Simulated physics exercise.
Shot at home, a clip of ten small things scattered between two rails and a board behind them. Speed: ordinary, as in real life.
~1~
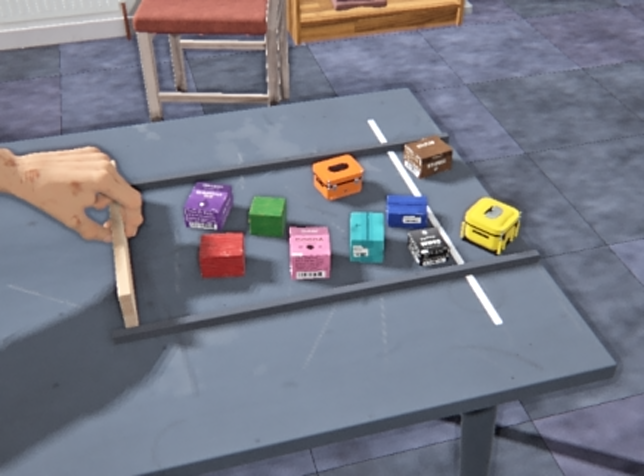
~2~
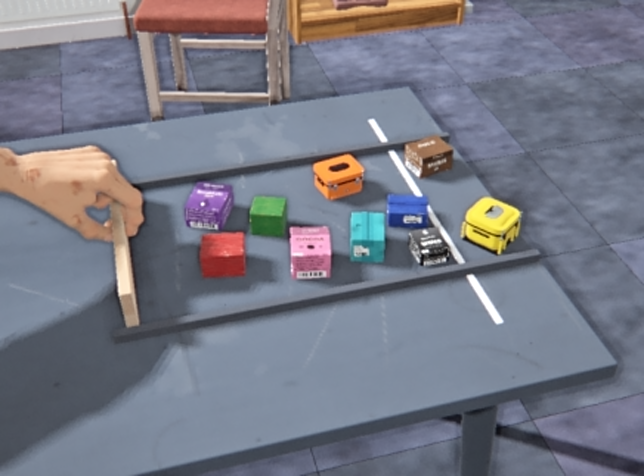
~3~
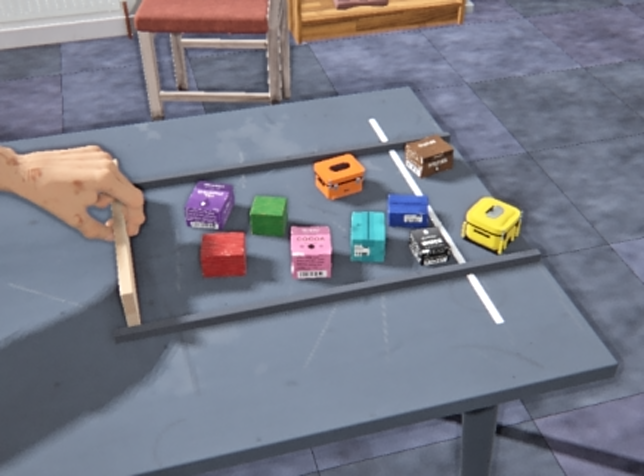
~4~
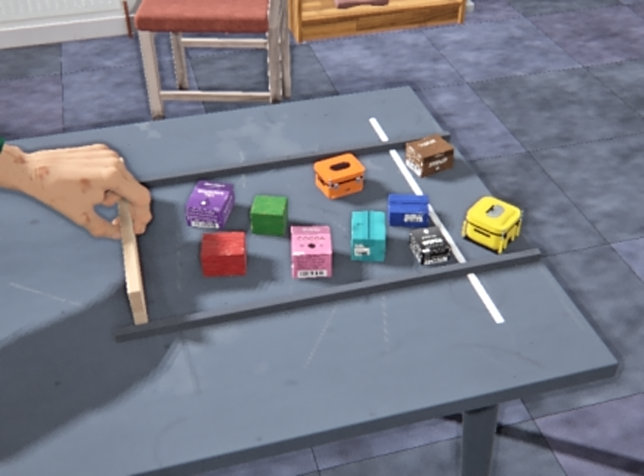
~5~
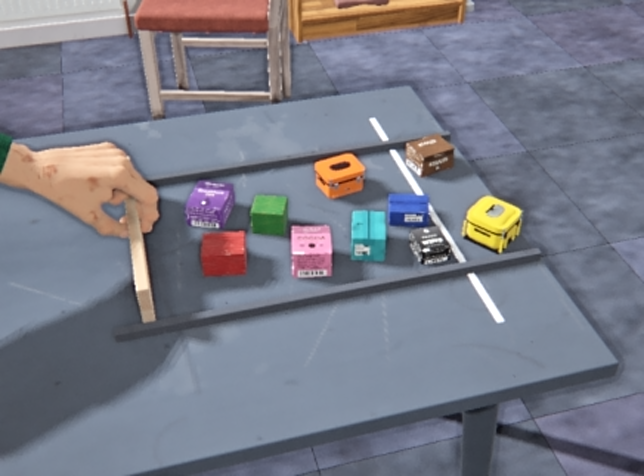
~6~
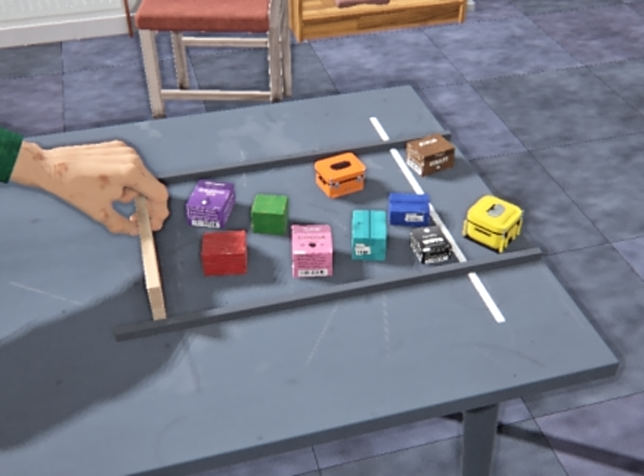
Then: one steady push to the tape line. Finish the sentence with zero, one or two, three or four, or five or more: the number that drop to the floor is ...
The number that drop to the floor is three or four.
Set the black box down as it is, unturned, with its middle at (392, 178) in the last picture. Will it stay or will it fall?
The black box would be down.
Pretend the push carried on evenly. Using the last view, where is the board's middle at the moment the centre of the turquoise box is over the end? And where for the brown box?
Middle: Roughly (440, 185); roughly (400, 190).
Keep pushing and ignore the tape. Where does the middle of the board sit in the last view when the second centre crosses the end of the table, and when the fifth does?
First roughly (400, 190), later roughly (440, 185).
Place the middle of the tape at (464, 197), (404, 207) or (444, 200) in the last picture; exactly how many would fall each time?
6, 2, 6.
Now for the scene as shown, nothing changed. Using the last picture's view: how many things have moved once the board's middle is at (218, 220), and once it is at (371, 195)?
By the first moment it's 2, by the second it's 10.
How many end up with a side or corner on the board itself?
At rest, 4 are in contact.
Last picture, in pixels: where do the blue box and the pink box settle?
Near (487, 195) and (479, 237).
Soon after, none off yet; yellow case at rest near (493, 224); brown box at rest near (430, 155); black box at rest near (430, 245).
Then, none off yet; yellow case at rest near (493, 224); brown box at rest near (430, 155); black box moved about its own width near (453, 242).
By the end, the number that fall off is three or four; fallen, black box, brown box and yellow case.
